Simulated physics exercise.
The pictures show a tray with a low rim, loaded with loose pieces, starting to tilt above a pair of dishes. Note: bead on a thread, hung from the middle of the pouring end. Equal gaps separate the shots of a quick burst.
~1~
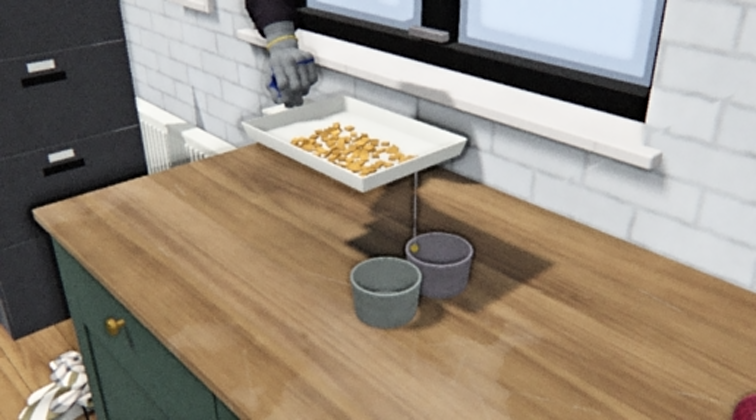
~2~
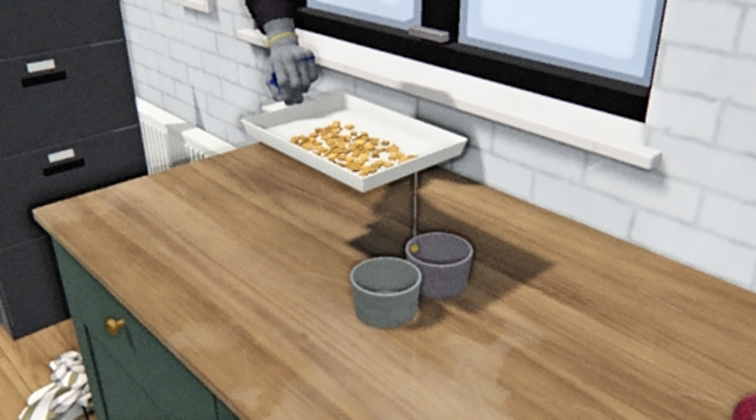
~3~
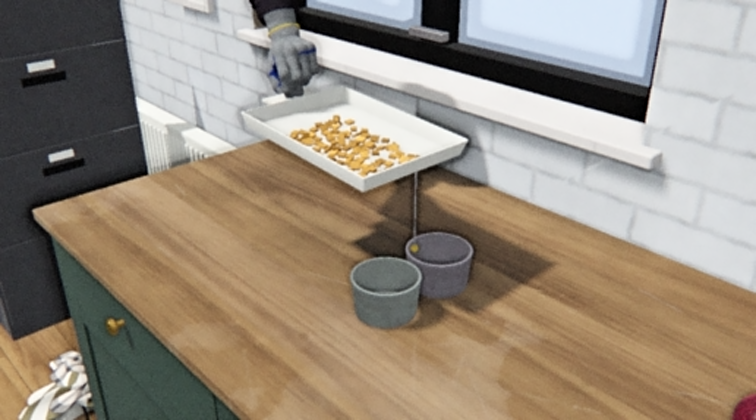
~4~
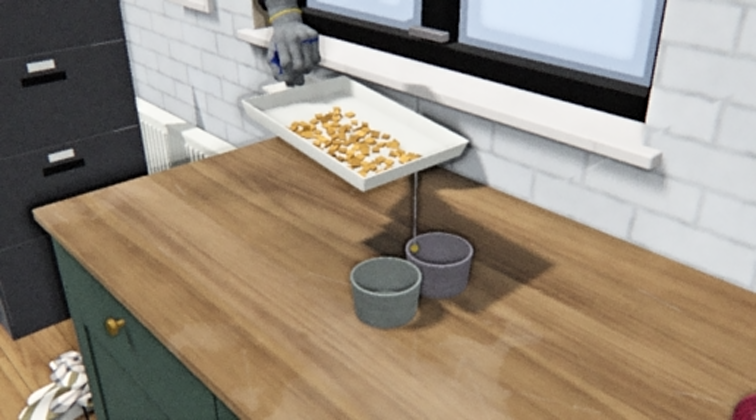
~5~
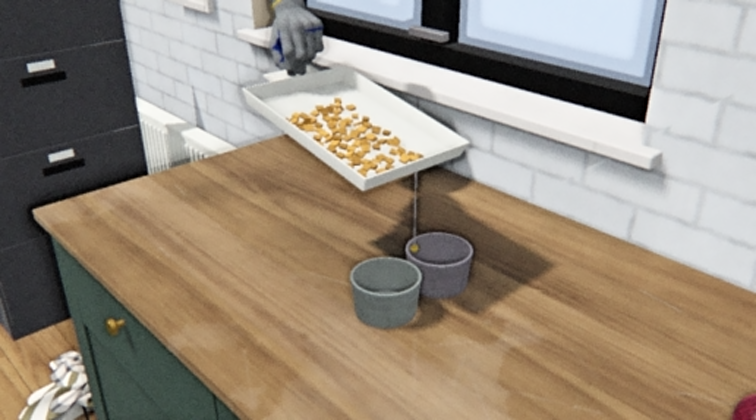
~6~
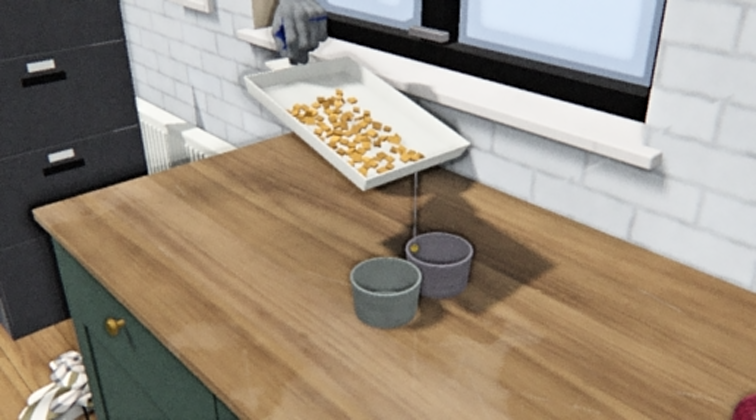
A grey-gloved hand raises the far left end of a white, low-rimmed tray above a wooden kitchen counter, seen from above at an angle by a still camera. Golden-brown cereal pieces lie across the tray, with a grey-green dish and a purplish-grey dish below, a small bead hanging on a thread, and a window behind. The tray's slope steepens gradually while the dishes stay still.
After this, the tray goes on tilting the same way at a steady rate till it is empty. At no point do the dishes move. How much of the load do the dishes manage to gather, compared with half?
The greater share is going to end up outside the dishes.
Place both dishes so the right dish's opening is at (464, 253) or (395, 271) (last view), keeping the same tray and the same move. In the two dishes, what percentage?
You'd get near 90 per cent and afterwards near 10 per cent.
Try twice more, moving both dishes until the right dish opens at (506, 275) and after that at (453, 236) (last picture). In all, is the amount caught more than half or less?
Short of half and then Short of half.
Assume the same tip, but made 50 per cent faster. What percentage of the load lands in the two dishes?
I'd put it at some 30 per cent.
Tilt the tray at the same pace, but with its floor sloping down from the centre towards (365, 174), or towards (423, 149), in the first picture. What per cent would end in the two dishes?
Case one 70 %; case two 70 %.
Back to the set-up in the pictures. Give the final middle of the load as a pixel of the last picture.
Around (451, 312).
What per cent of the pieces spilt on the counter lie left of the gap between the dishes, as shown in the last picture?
Estimate: About 10 per cent.
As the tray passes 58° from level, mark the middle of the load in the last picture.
I'd put it at about (405, 153).
Shortly afterwards, tray tipped steeply; the whole lot on the tray.
Next, tray tipped right over; the bulk on the tray; only a few in the right dish; a little outside both; only a few in the air.
Some moments later, tray tipped past a quarter turn; a little in the left dish; near a quarter in the right dish; the bulk outside both.
In the end, tray tipped past a quarter turn; a little in the left dish; near a quarter in the right dish; the bulk outside both.
